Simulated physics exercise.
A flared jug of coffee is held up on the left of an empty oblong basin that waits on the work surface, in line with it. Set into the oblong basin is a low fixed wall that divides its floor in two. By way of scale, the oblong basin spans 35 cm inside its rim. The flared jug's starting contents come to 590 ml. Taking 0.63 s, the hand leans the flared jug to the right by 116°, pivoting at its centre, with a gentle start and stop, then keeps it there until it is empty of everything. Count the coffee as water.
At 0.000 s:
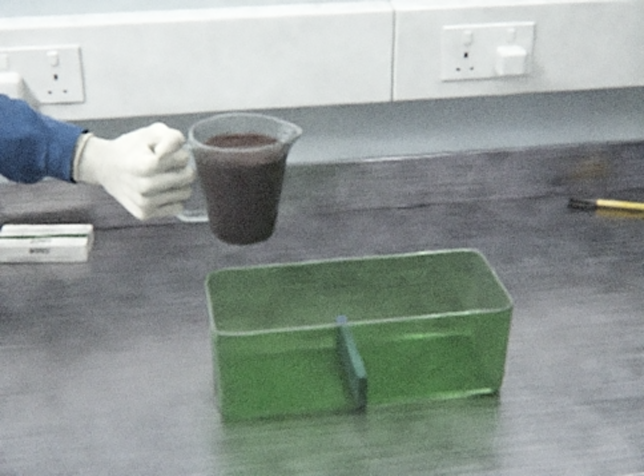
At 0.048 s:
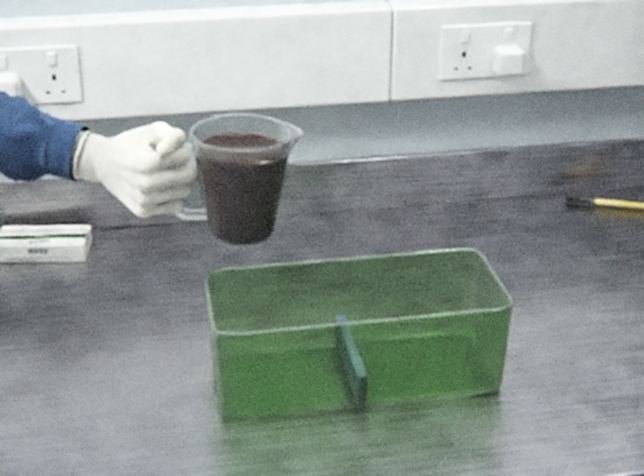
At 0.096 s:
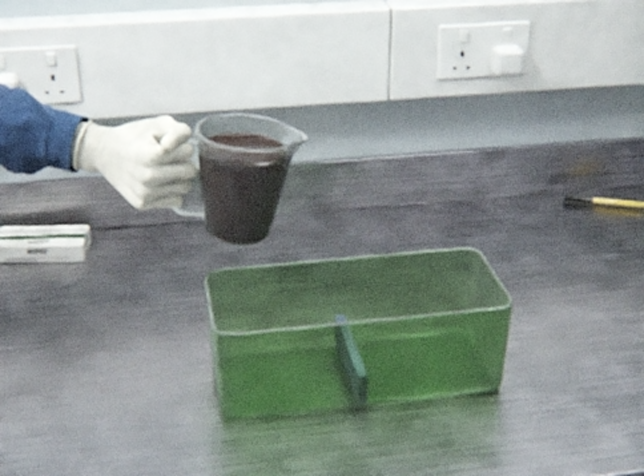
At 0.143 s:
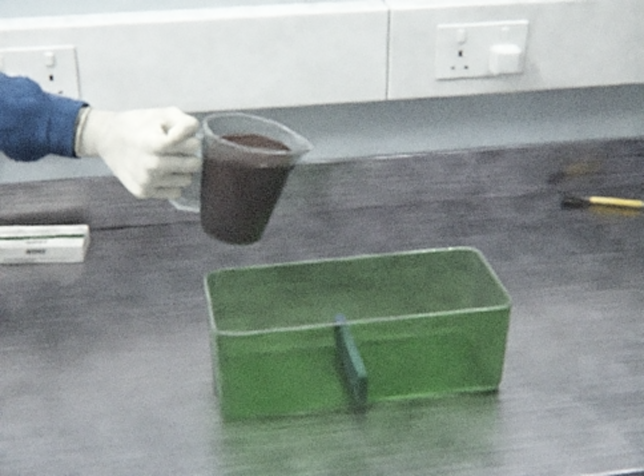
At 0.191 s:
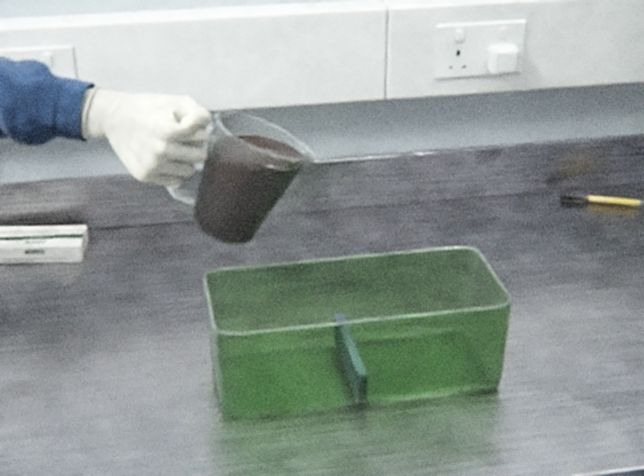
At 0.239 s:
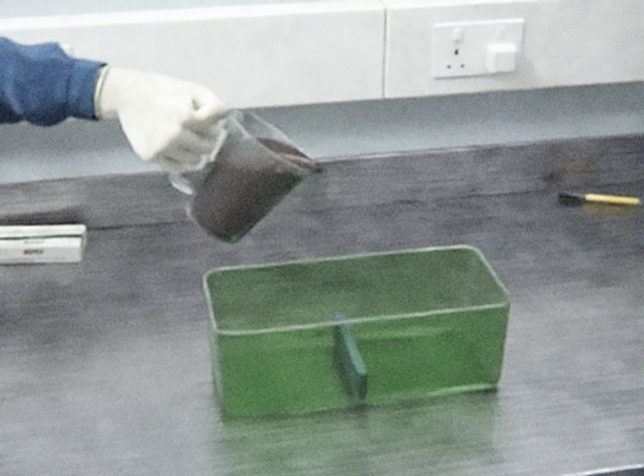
A gloved hand tilts a jug of dark liquid rightward above a green oblong basin.
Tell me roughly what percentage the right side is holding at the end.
At the end it holds about 41 per cent.
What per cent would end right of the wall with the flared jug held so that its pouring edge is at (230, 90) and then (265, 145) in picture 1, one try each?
The first try gives around 10 percent, the second around 10 percent.
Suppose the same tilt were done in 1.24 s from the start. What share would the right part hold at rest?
70 per cent.
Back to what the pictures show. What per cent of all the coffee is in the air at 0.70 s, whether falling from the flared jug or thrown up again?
9 in a hundred, give or take.
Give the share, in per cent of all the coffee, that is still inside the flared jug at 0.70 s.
Roughly 3 percent remains.
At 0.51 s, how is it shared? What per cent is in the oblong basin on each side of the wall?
Left side near 4, right side near 26.
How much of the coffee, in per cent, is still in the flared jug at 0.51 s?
40 %.
Then, 0.51 s in, the tilt is 105° and 41 per cent is still to pour, 4 is left of the wall and 26 right of it.
Then, 0.70 s in, the tilt is 116° and 3 per cent is still to pour, 49 is left of the wall and 39 right of it.
Then, 0.91 s in, the tilt is 116° and 0 per cent is still to pour, 55 is left of the wall and 40 right of it.
Then, 1.13 s in, the tilt is 116° and 0 per cent is still to pour, 56 is left of the wall and 41 right of it.
Finally, 56 per cent lies left of the wall, 41 right of it and 3 outside.
